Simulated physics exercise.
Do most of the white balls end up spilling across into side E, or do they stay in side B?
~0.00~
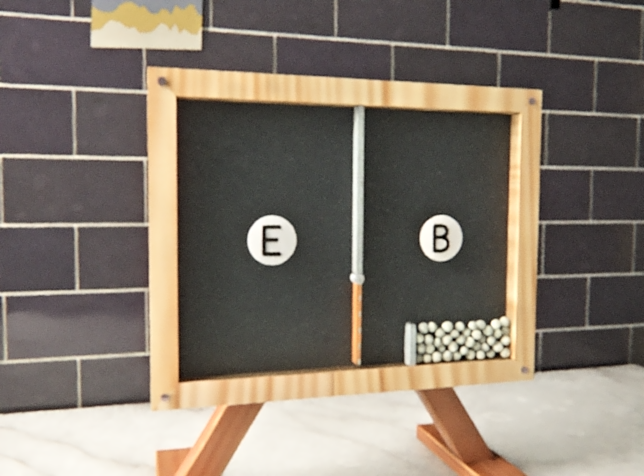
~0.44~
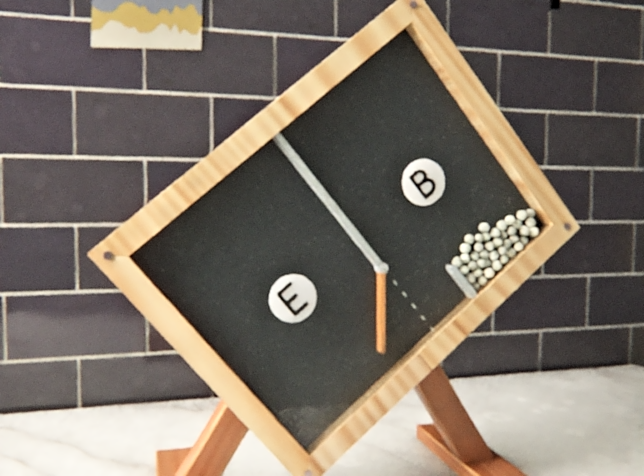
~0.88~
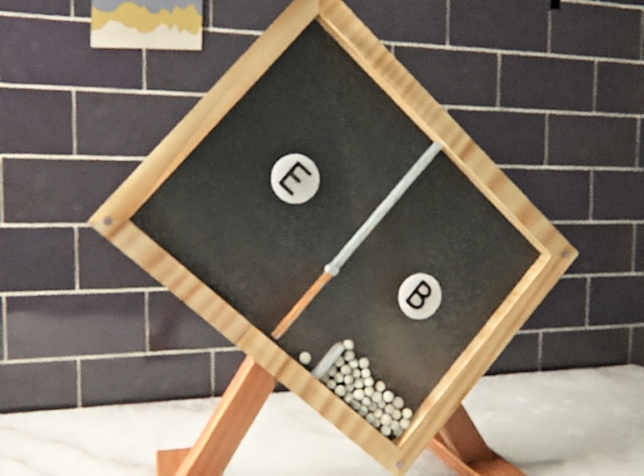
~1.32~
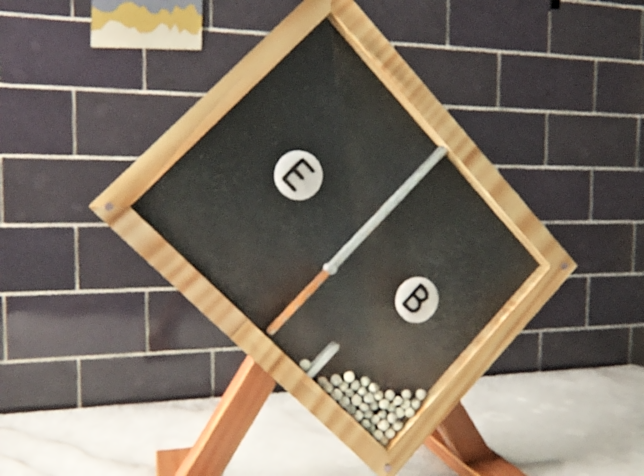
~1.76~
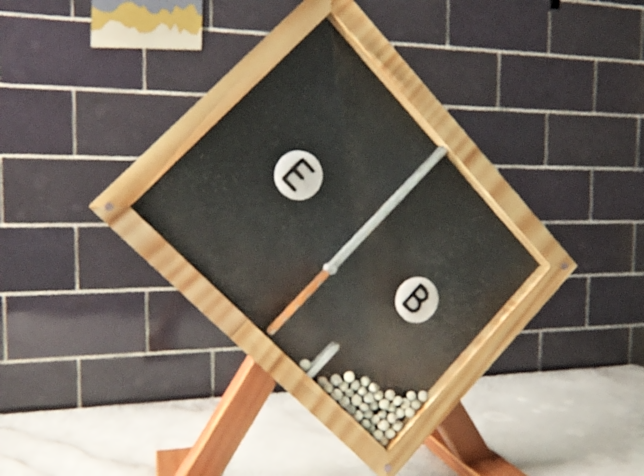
They stay in side B, resting in its bottom corner. Side E is empty at the end.
